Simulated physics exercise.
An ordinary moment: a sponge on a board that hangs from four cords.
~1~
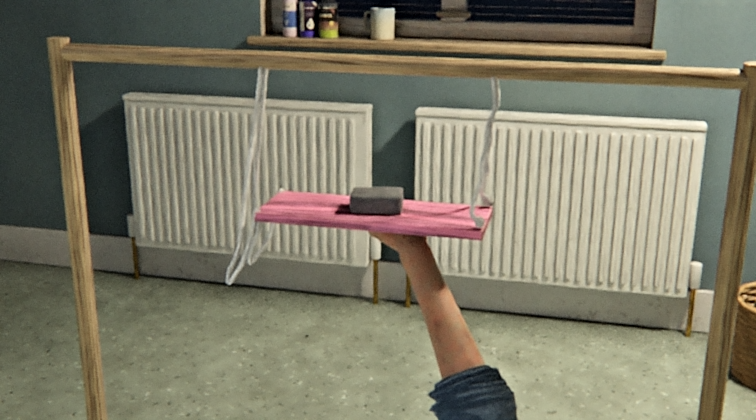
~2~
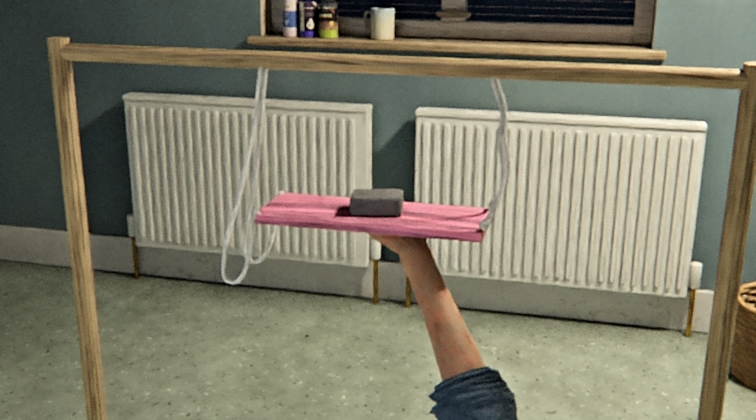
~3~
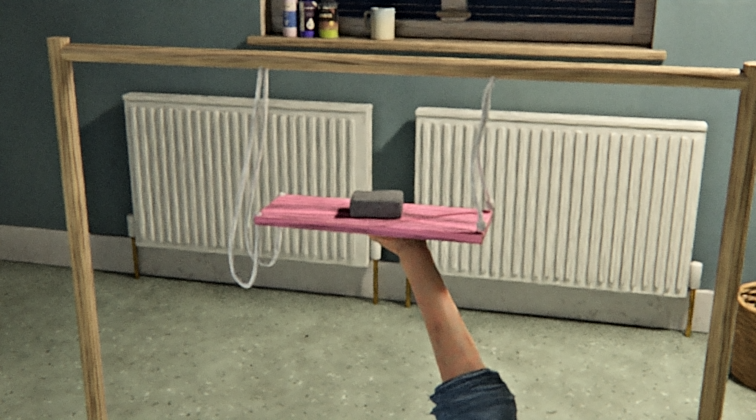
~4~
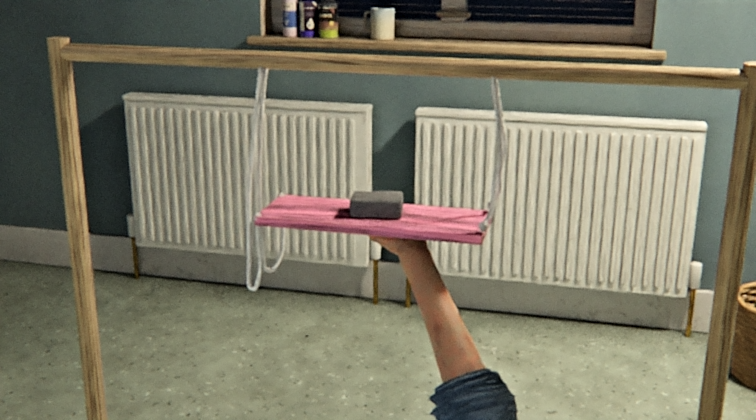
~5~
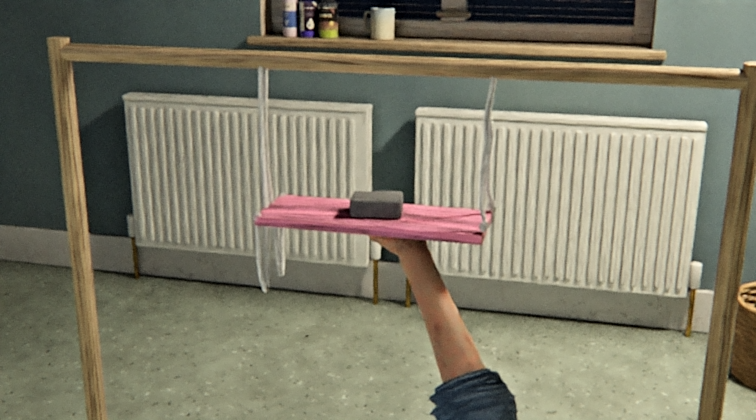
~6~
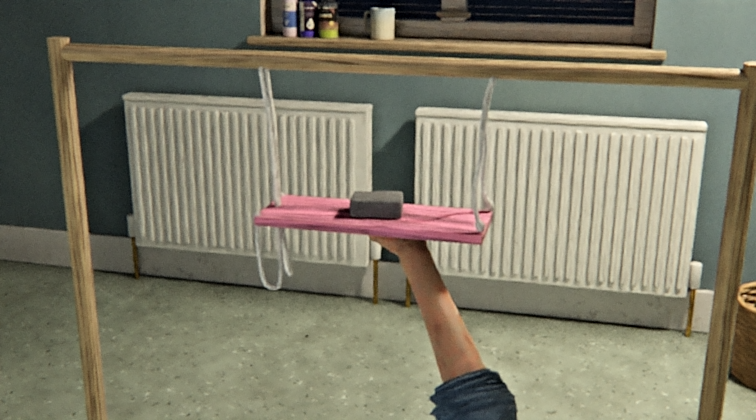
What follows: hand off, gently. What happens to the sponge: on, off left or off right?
Outcome: The sponge falls from the left end.
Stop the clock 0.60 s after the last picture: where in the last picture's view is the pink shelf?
At about (423, 298).
Then, 0.60 s later than the last view, board tipped 46° down to the left; sponge falling near (210, 378).
Then, 1.24 s later than the last view, board tipped 47° down to the left; sponge on the floor.
Finally, board tipped 47° down to the left; sponge on the floor. The sponge drops leftwards.
